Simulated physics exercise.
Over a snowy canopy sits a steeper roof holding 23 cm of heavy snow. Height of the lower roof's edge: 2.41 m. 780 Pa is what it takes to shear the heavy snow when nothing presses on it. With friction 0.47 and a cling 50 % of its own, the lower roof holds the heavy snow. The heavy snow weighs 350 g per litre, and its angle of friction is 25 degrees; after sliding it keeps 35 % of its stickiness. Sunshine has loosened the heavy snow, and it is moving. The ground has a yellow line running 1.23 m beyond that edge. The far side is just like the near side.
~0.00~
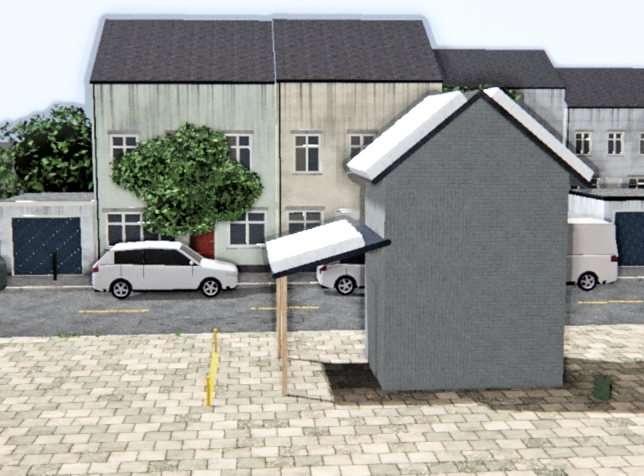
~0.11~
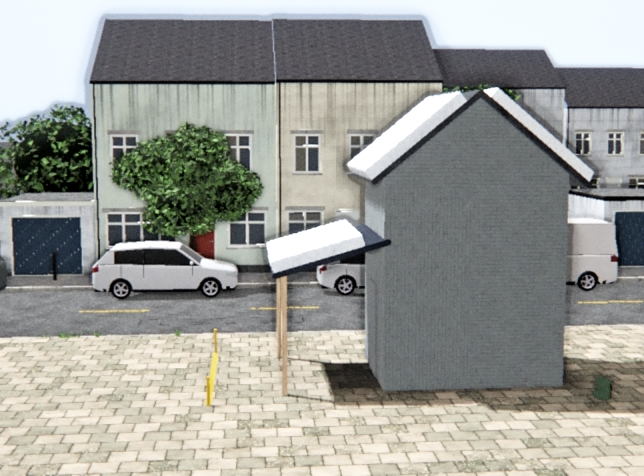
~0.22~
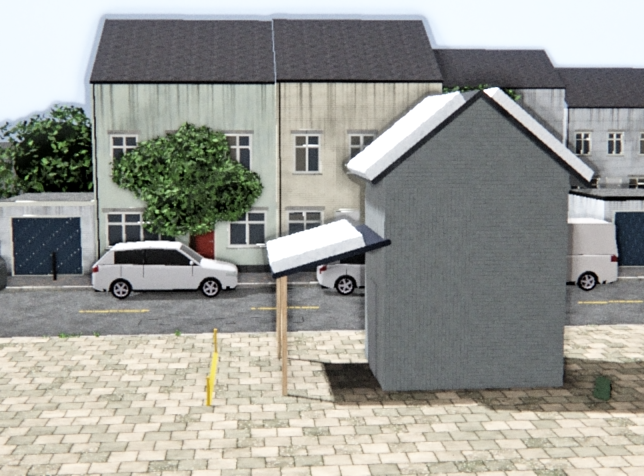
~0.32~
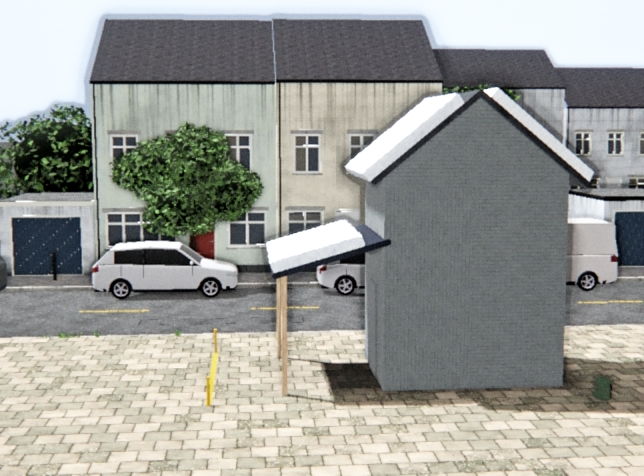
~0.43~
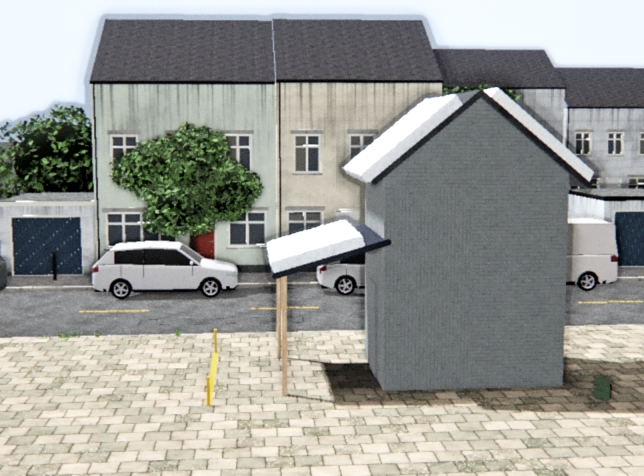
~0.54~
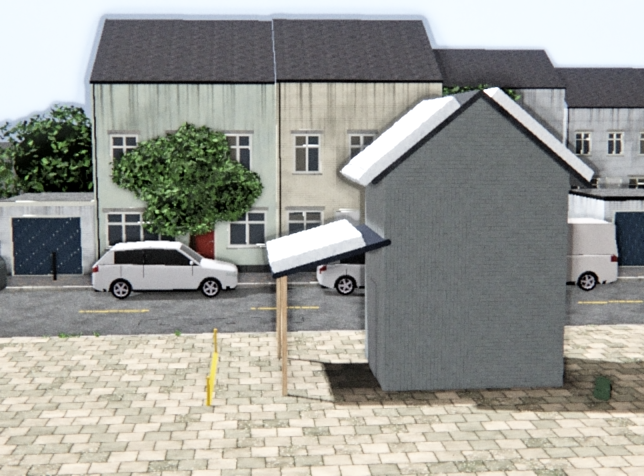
A thick white slab of snow on the left slope of a small grey brick building's roof slid slightly downward to the left, while the lower roof, parked cars and houses behind stayed still.
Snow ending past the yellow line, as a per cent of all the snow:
Roughly 0 %.
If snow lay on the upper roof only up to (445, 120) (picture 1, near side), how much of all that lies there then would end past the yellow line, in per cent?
I'd say close to 0 in a hundred.
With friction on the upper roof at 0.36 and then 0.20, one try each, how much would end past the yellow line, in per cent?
Try 1: 14 %; try 2: 25 %.
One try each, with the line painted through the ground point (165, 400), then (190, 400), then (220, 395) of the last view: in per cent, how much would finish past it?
About 0 %, 0 %, 1 %.
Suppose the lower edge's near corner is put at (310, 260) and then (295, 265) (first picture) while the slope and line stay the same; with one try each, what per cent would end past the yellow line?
I'd expect around 12 percent the first time and around 2 percent the second.
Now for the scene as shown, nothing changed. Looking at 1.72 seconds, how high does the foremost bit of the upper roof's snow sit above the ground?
Roughly 3.0 m.
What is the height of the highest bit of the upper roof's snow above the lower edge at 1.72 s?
2.2 m, more or less.
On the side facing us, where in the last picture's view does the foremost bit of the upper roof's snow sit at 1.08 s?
You'll find it somewhere near (333, 241) on the near face.
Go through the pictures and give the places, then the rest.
Leading edge of the heavy snow at (370, 176), in the first frame.
Leading edge of the heavy snow at (370, 169), its middle shifted 6 mm, in the second frame.
Leading edge of the heavy snow at (370, 169), its middle shifted 2.4 cm, in the third frame.
Leading edge of the heavy snow at (368, 170), its middle shifted 5.5 cm, 2 % of it past the upper edge, in one piece, in the fourth frame.
Leading edge of the heavy snow at (366, 171), its middle shifted 10 cm, 4 % of it past the upper edge, in one piece, in the fifth frame.
Leading edge of the heavy snow at (363, 177), its middle shifted 16 cm, 7 % of it past the upper edge, cracking, in the sixth frame.
After 1.08 s, none is below the lower edge and 0 % is past the line.
After 1.72 s, none is below the lower edge and 0 % is past the line.
After 2.36 s, none is below the lower edge and 0 % is past the line.
After 3.00 s, 5 % is below the lower edge and 0 % is past the line.
After 4.00 s, at the end, 13 % is below the lower edge and 0 % is past the line.
